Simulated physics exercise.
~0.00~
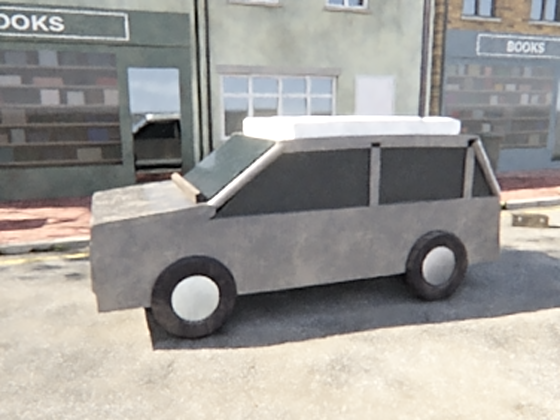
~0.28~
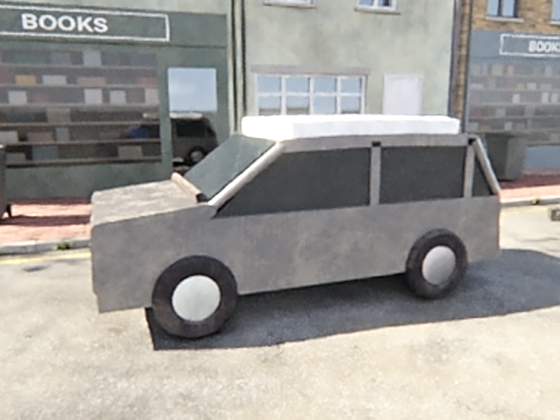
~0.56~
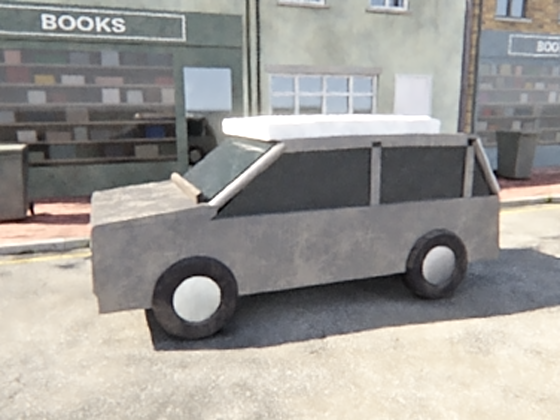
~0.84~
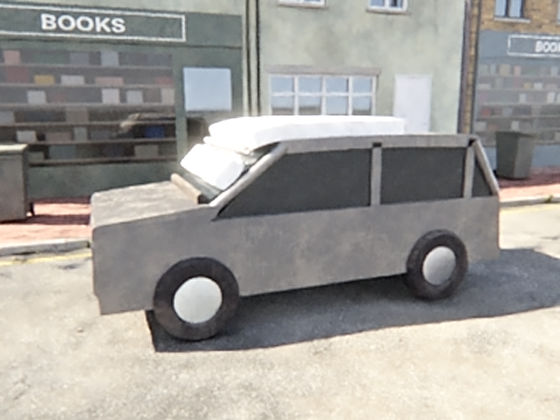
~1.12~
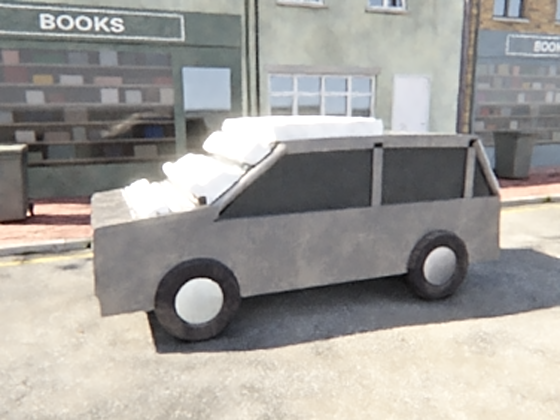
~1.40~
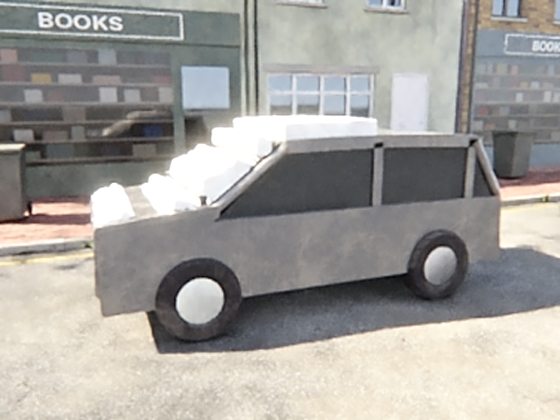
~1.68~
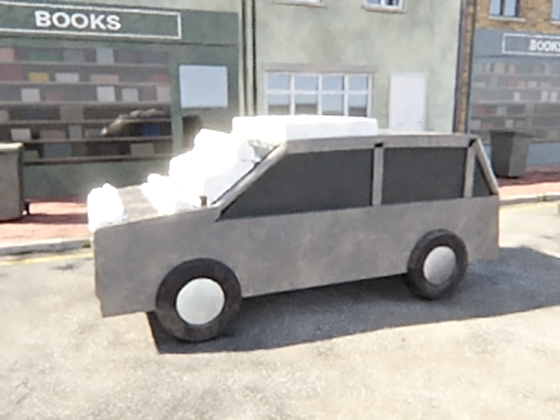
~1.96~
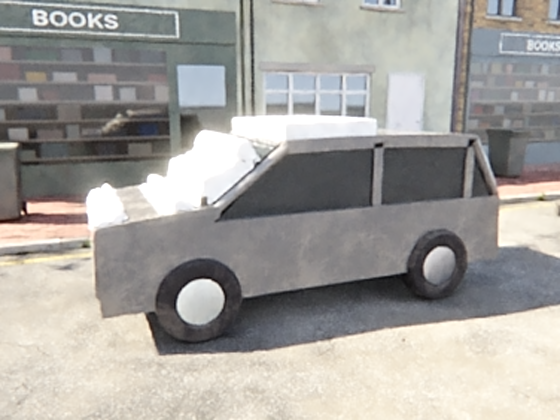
A grey car stops and some roof snow slides down the windscreen onto the bonnet.
